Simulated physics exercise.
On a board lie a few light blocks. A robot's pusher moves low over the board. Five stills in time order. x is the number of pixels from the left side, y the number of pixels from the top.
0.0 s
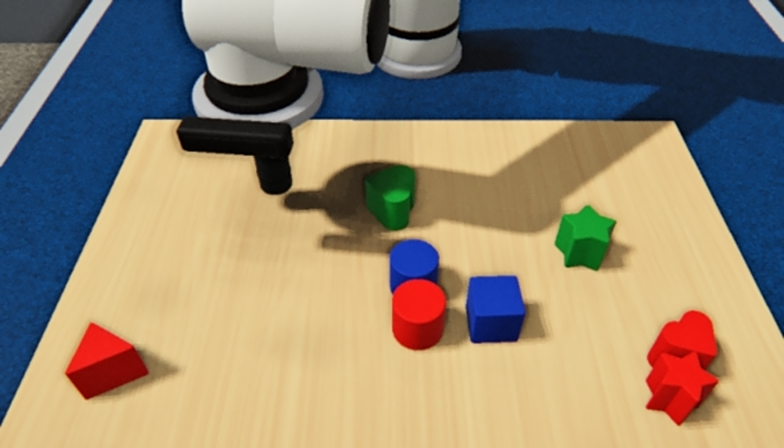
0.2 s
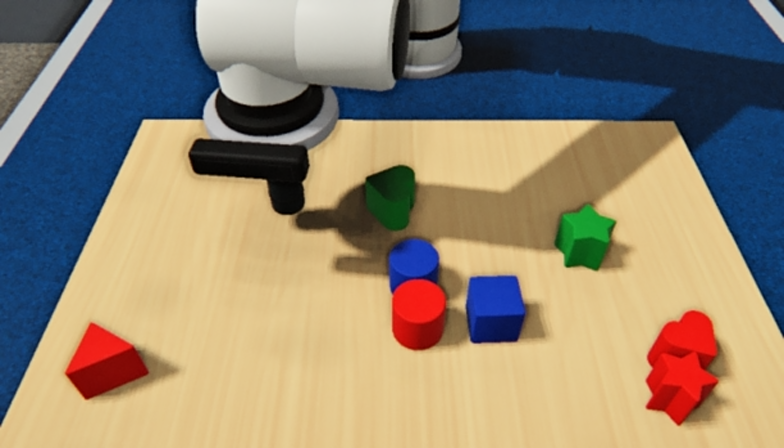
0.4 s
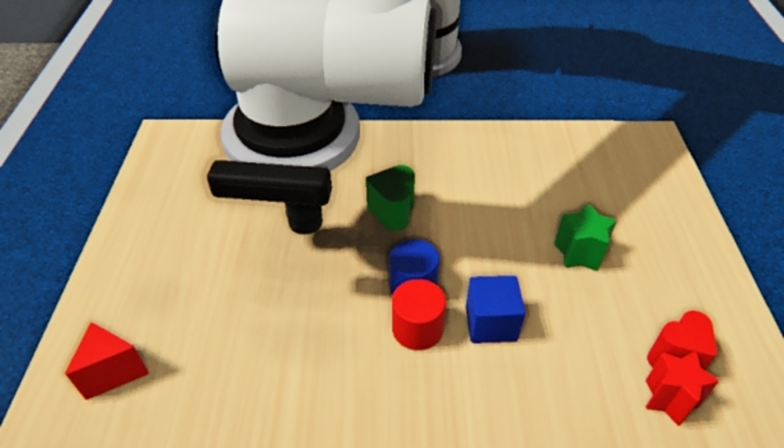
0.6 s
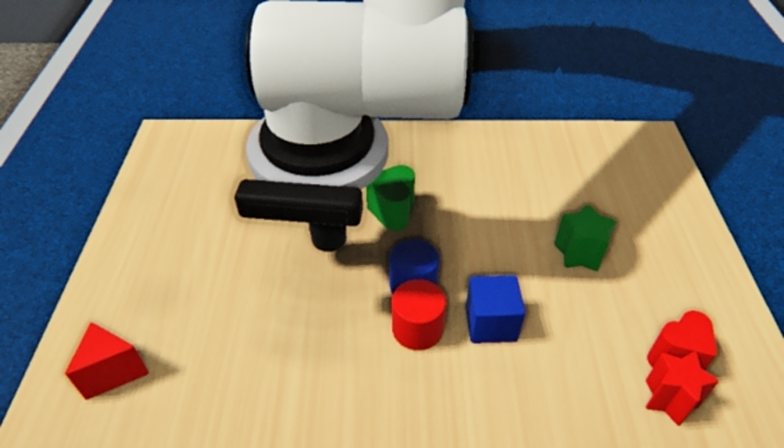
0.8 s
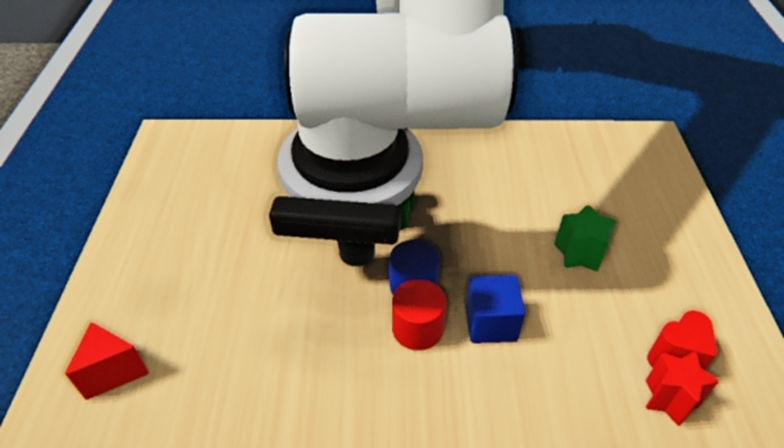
A white robot arm with a black pusher hangs over a pale wooden board on a blue floor, seen from above by a still camera. A green heart, a blue cylinder, a red cylinder and a blue cube sit near the middle, with a red triangular block left and a green star and red blocks right. The arm glides right and toward the viewer, covering most of the heart, while the blocks stay still.
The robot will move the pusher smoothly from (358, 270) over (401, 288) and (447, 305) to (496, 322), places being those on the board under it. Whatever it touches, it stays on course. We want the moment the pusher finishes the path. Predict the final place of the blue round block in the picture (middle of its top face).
The answer is (518, 261).
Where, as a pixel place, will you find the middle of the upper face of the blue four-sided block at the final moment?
It ends at (557, 308).
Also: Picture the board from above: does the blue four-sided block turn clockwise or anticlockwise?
Verdict: Clockwise.
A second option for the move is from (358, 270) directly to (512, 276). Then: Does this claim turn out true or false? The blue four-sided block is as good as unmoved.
This is false.
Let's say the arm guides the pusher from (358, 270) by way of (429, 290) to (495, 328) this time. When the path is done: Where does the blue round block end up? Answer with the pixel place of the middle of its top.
Pixel (524, 269).
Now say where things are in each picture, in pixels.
In the first frame, lower end of the pusher (277, 185), tops of blocks, green heart (393, 181), blue round block (415, 257), red round block (419, 300), blue four-sided block (497, 294).
In the second frame, pusher (289, 205), blocks as before.
In the third frame, pusher (306, 223), blocks as before.
In the fourth frame, pusher (329, 240), blocks as before.
In the fifth frame, pusher (357, 254), green heart hidden, blue round block (415, 257), red round block (419, 300), blue four-sided block (497, 294).
The first path, step by step. One third of the way, pusher (402, 272); blue round block (447, 263).
Two thirds of the way, pusher (450, 290); blue round block (492, 264); red round block (430, 310); blue four-sided block (526, 298), turned 65° clockwise.
At the end, pusher (500, 306); green heart not moved; blue round block (518, 261); red round block (430, 310); blue four-sided block (557, 308), turned 70° clockwise.
